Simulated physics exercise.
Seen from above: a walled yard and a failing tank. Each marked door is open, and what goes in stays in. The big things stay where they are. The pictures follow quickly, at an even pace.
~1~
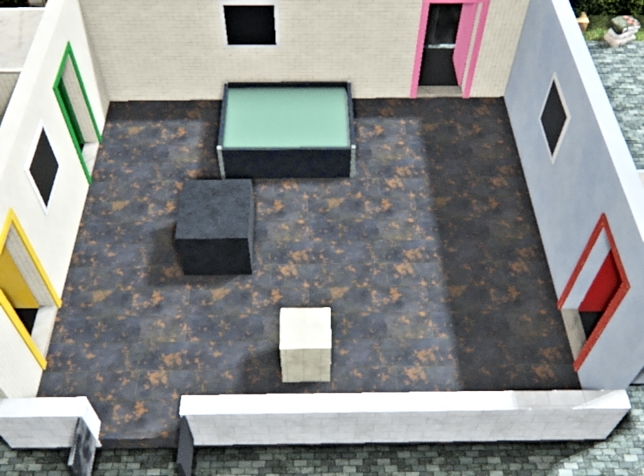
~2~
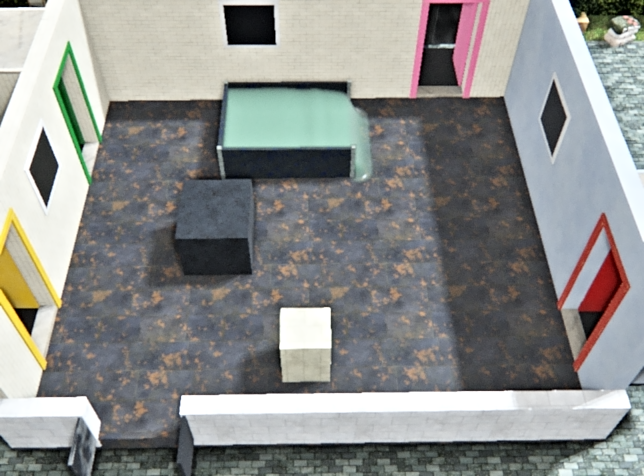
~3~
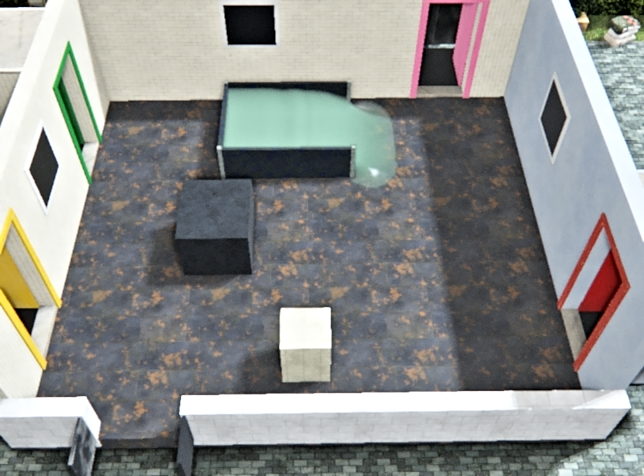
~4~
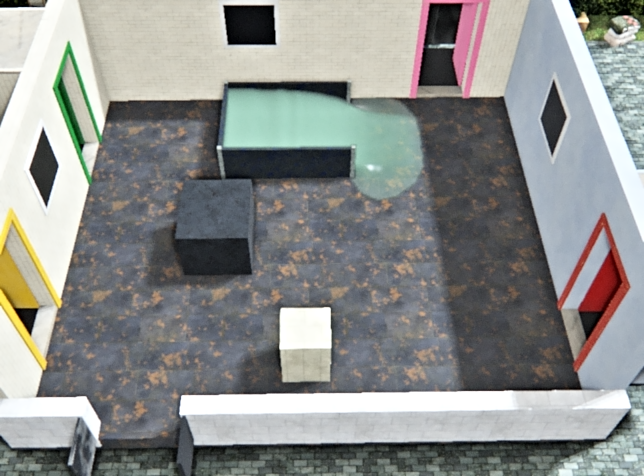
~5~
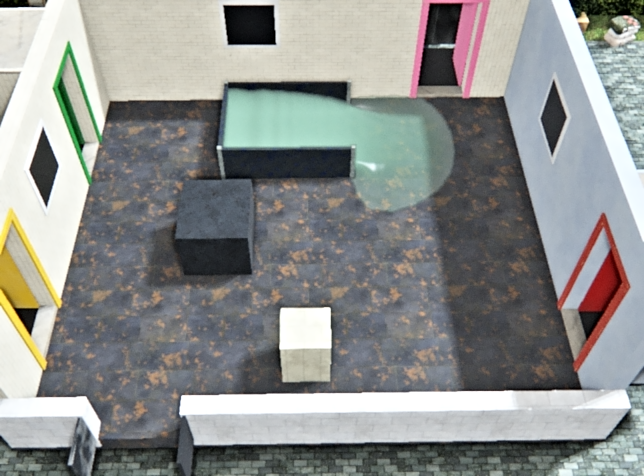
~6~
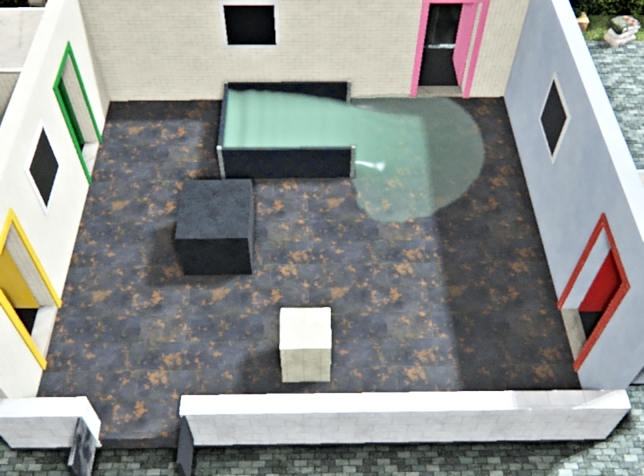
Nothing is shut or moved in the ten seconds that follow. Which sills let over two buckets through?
One by one: The yellow door holds within the limit; the red door floods; the green door holds within the limit; the pink door floods.
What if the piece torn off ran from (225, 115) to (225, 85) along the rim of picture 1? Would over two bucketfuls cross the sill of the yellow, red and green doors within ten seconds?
In short: Yellow door lets less in; red door is under; green door floods.
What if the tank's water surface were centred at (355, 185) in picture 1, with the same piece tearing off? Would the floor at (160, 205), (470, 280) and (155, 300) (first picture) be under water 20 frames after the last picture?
As listed: No water, flooded, dry.
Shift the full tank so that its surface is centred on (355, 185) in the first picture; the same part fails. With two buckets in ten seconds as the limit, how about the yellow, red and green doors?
Then: The yellow one takes less, the red one passes that mark, the green one floods.
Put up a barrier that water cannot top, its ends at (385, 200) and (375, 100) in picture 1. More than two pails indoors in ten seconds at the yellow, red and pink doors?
In short: Yellow is under, red is under, pink takes less.
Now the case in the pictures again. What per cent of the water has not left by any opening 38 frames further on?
About 92 per cent.
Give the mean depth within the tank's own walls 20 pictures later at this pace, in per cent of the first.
Near 22 in a hundred.
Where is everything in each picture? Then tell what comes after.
The first frame shows still water in the open tank at (287, 118).
In the second frame, the front is at (356, 180), out from the gap at (349, 133).
In the third frame, water pours out at (349, 135) and has run to (374, 185).
In the fourth frame, the front is at (386, 98), out from the gap at (348, 136).
In the fifth frame, the front is at (450, 156), out from the gap at (348, 136).
In the sixth frame, water pours out at (348, 137) and has run to (479, 153).
A moment on, water covers 20 % of the floor; the yellow door not reached, the red door not reached, the green door not reached, the pink door wet at the sill, nothing in.
Next, water covers 25 % of the floor; the yellow door not reached, the red door not reached, the green door not reached, the pink door under two buckets in.
Then, water covers 35 % of the floor; the yellow door not reached, the red door under two buckets in, the green door not reached, the pink door far over two buckets in.
Later, water covers 55 % of the floor; the yellow door not reached, the red door under two buckets in, the green door not reached, the pink door far over two buckets in.
In the end, water covers 85 % of the floor; the yellow door wet at the sill, nothing in, the red door over two buckets in, the green door wet at the sill, nothing in, the pink door far over two buckets in.
